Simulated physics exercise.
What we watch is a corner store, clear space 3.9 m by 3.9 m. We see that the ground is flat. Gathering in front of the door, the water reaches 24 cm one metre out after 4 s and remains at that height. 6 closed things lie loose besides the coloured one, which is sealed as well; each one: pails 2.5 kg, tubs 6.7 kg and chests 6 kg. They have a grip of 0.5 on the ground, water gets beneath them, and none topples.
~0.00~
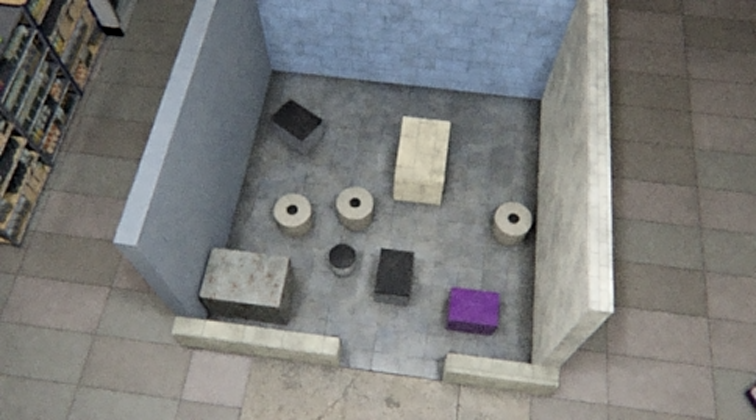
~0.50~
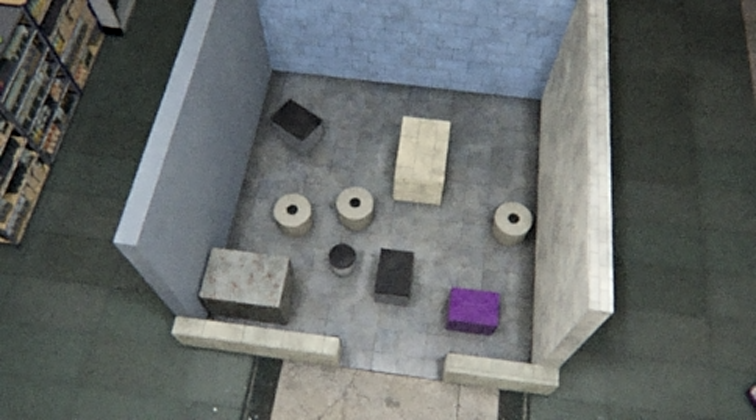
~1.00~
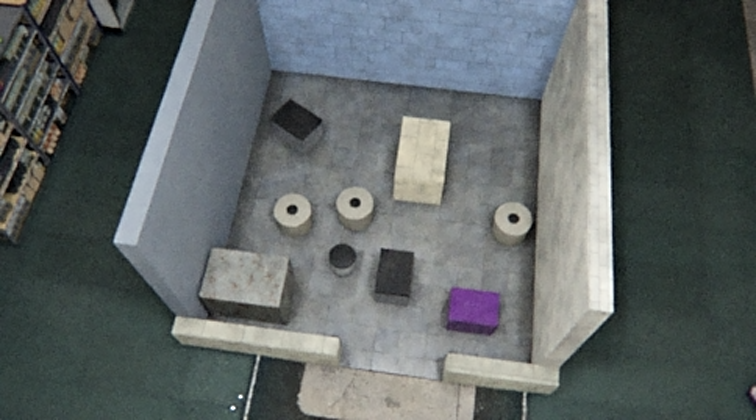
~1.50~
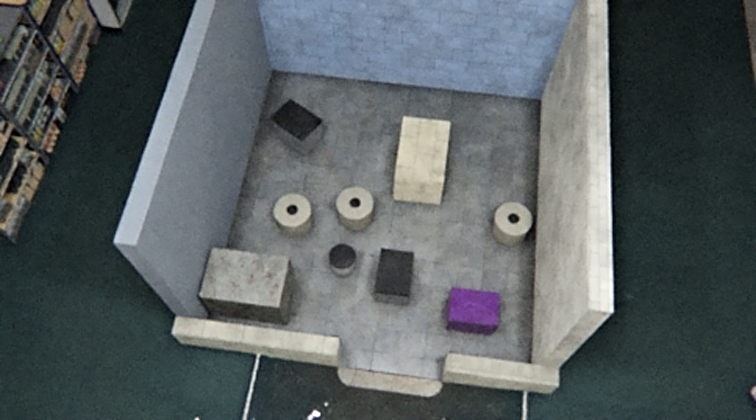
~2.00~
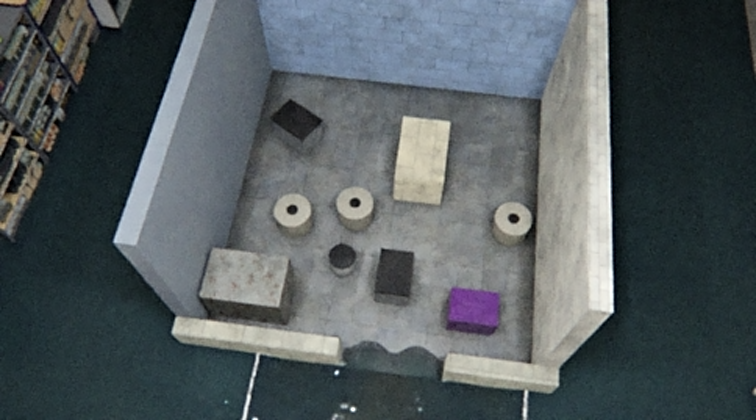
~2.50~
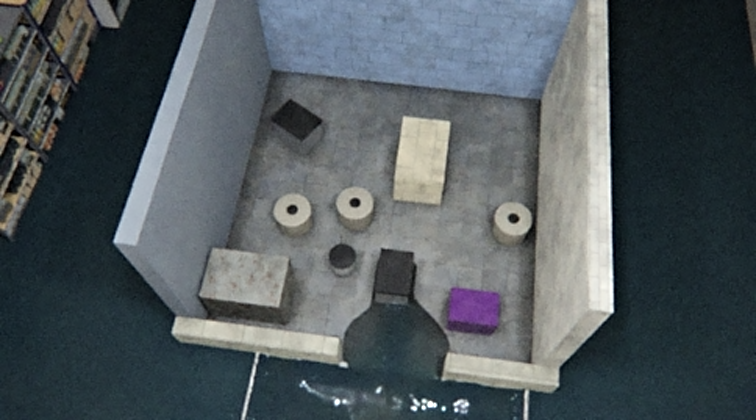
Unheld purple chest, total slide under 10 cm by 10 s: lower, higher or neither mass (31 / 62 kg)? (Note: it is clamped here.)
The lower figure is adequate.
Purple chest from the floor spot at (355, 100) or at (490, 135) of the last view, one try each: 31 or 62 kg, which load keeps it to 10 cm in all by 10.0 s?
Result, try 1: Heavy passes, light fails; try 2: Heavy passes, light fails.
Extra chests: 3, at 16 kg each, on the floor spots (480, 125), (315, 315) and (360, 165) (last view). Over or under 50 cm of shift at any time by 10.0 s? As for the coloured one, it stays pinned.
The first comes out above the threshold, the second below the threshold, the third above the threshold.
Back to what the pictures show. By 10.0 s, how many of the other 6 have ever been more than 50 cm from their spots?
I make it 6.
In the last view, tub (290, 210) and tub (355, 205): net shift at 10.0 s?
In turn: 50 cm, 60 cm.
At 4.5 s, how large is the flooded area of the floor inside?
About 7.0 m2 is covered.
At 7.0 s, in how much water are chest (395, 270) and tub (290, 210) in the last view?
Close to 8 and 7 centimetres.
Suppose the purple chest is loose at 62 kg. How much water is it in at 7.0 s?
Close to 5 cm deep.
After 3.5 s the purple chest would be 0 cm from its start with 31 kg and 0 cm from its start with 62 kg; 2 cm of water round it then.
After 4.5 s the purple chest would be 0 cm from its start with 31 kg and 0 cm from its start with 62 kg; 5 cm of water round it then.
After 7.0 s the purple chest would be 0 cm from its start with 31 kg and 0 cm from its start with 62 kg; 5 cm of water round it then.
After 10.0 s the purple chest would be 0 cm from its start with 31 kg and 0 cm from its start with 62 kg; 8 cm of water round it then.
